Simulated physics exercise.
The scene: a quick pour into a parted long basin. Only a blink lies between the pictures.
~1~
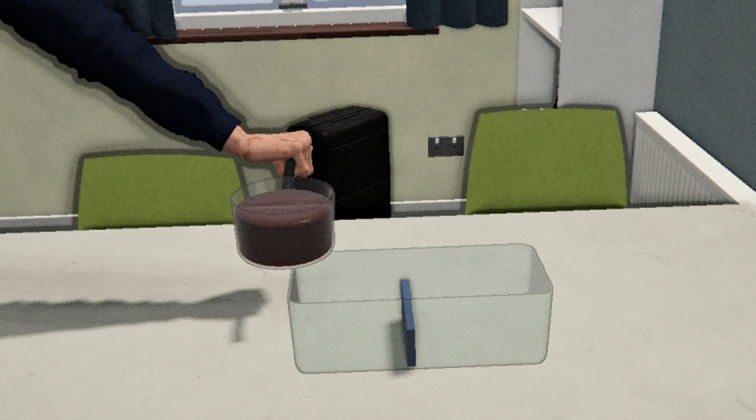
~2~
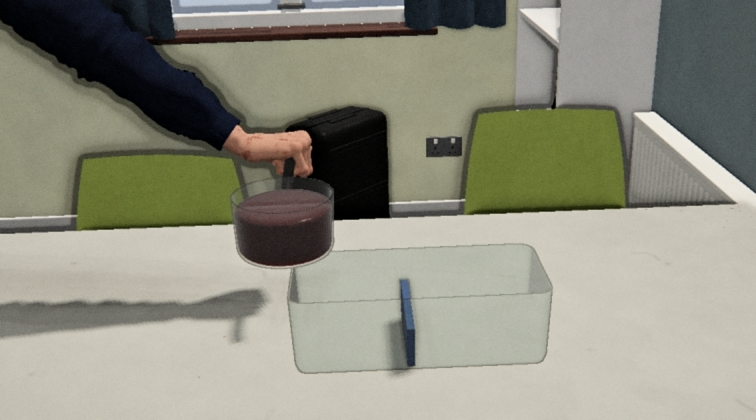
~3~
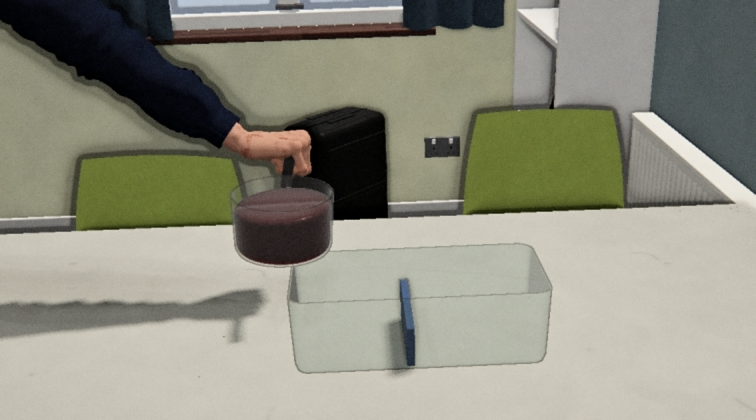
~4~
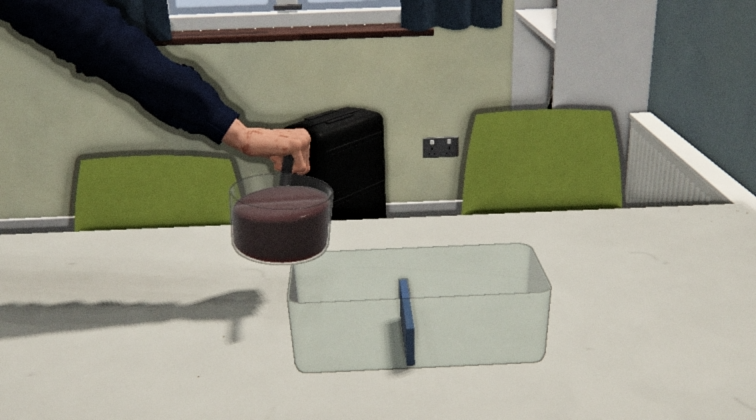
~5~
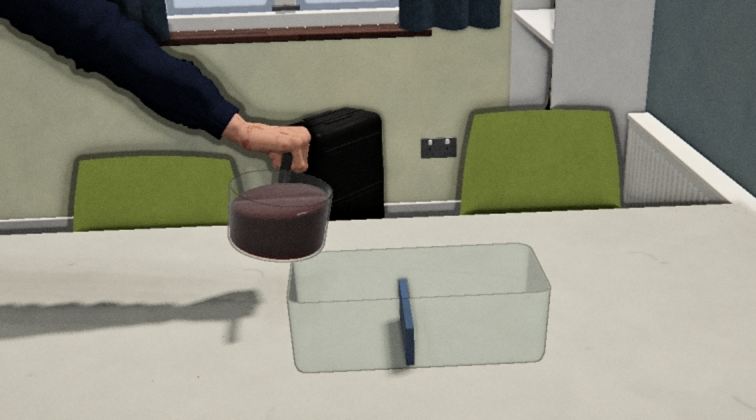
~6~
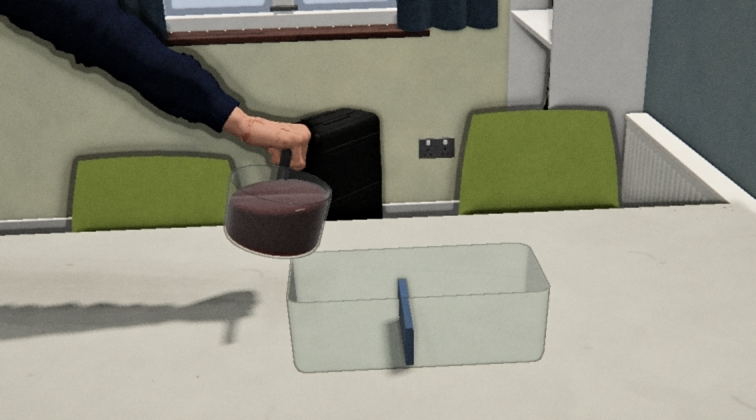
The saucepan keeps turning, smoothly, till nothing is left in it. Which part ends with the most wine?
The right-hand section gets the most.
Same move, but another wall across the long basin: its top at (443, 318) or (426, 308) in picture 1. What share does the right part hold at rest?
About 15 and 35 per cent.
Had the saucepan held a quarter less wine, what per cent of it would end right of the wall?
It comes to 65 per cent or so.
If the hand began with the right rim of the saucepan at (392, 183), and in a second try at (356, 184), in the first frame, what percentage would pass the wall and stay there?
Near 95 % and 95 %.
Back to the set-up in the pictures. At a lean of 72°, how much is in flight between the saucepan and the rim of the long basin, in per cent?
Close to 30 per cent.
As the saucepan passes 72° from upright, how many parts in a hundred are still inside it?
Roughly 60 in a hundred.
A moment on, the tilt is 72° and 62 per cent is still to pour, 7 is left of the wall and 0 right of it.
Next, the tilt is 107° and 9 per cent is still to pour, 14 is left of the wall and 60 right of it.
Then the tilt is 113° and 0 per cent is still to pour, 26 is left of the wall and 73 right of it.
Later the tilt is 113° and 0 per cent is still to pour, 26 is left of the wall and 73 right of it.
Finally, 26 per cent lies left of the wall, 72 right of it and 1 outside.
